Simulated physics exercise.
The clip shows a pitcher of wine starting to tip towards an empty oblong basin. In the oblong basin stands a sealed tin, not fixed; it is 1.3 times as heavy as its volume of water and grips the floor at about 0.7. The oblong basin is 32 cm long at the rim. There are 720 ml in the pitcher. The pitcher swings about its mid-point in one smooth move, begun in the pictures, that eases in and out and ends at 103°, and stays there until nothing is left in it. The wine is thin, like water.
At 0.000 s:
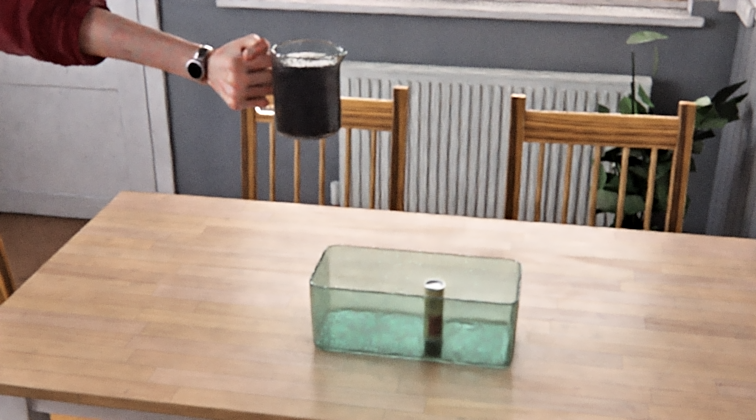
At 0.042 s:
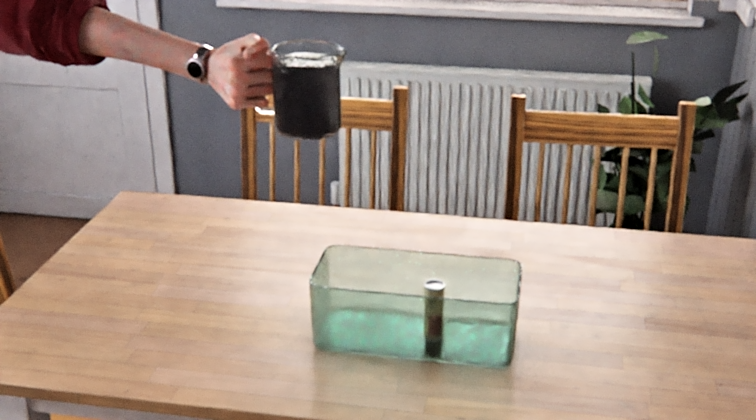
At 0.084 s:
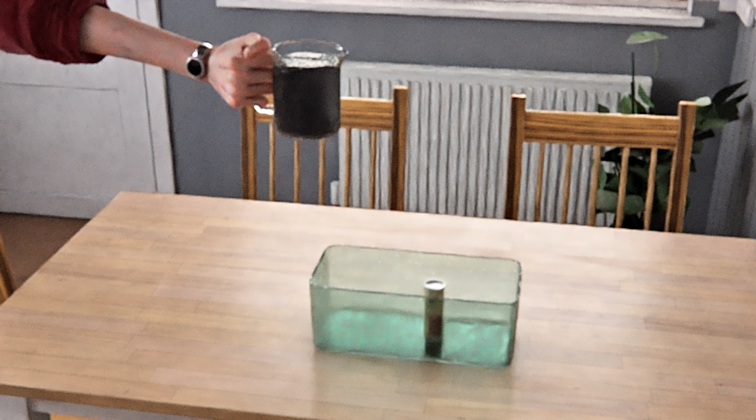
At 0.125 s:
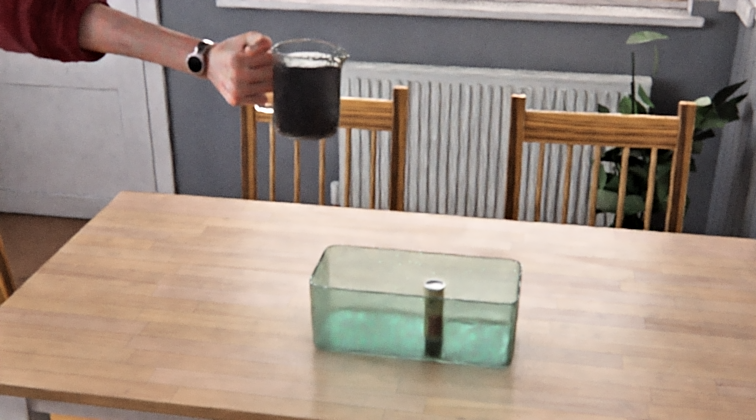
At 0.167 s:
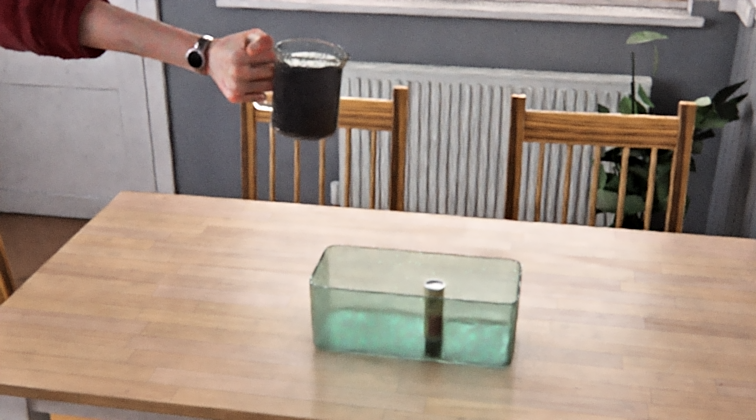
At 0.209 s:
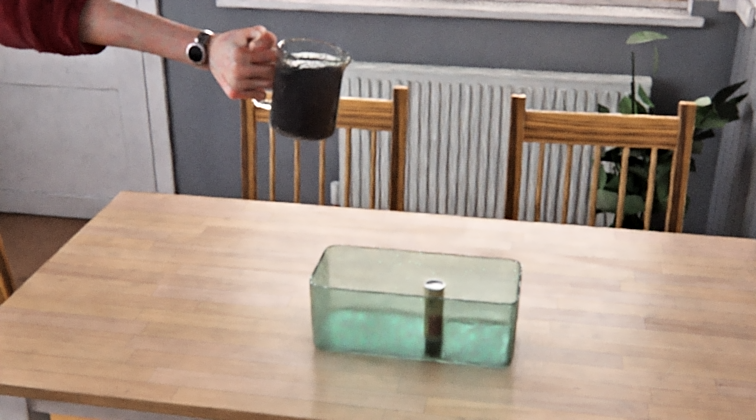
A hand holding a glass pitcher of dark liquid tilts it slightly rightward above a wooden table with a green glass basin.
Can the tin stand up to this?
The tin goes over.
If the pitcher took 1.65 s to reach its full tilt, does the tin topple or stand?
Then it stays up.
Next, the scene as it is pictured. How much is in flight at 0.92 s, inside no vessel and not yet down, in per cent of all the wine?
Near 38 in a hundred.
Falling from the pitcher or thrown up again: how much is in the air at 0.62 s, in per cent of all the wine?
Near 14 in a hundred.
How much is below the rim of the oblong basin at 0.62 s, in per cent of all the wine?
Near 0 in a hundred.
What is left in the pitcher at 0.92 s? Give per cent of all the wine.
Some 38 per cent.
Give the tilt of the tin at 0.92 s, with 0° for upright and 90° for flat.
Near 0° from upright.
After 0.62 s the tilt is 63° and 86 per cent is still to pour; the tin stands where it began.
After 0.92 s the tilt is 98° and 37 per cent is still to pour; the tin stands where it began.
After 1.24 s the tilt is 103° and 6 per cent is still to pour; the tin leans 14°.
After 1.58 s the tilt is 103° and 0 per cent is still to pour; the tin lies on its side.
In the end the tin lies on its side.
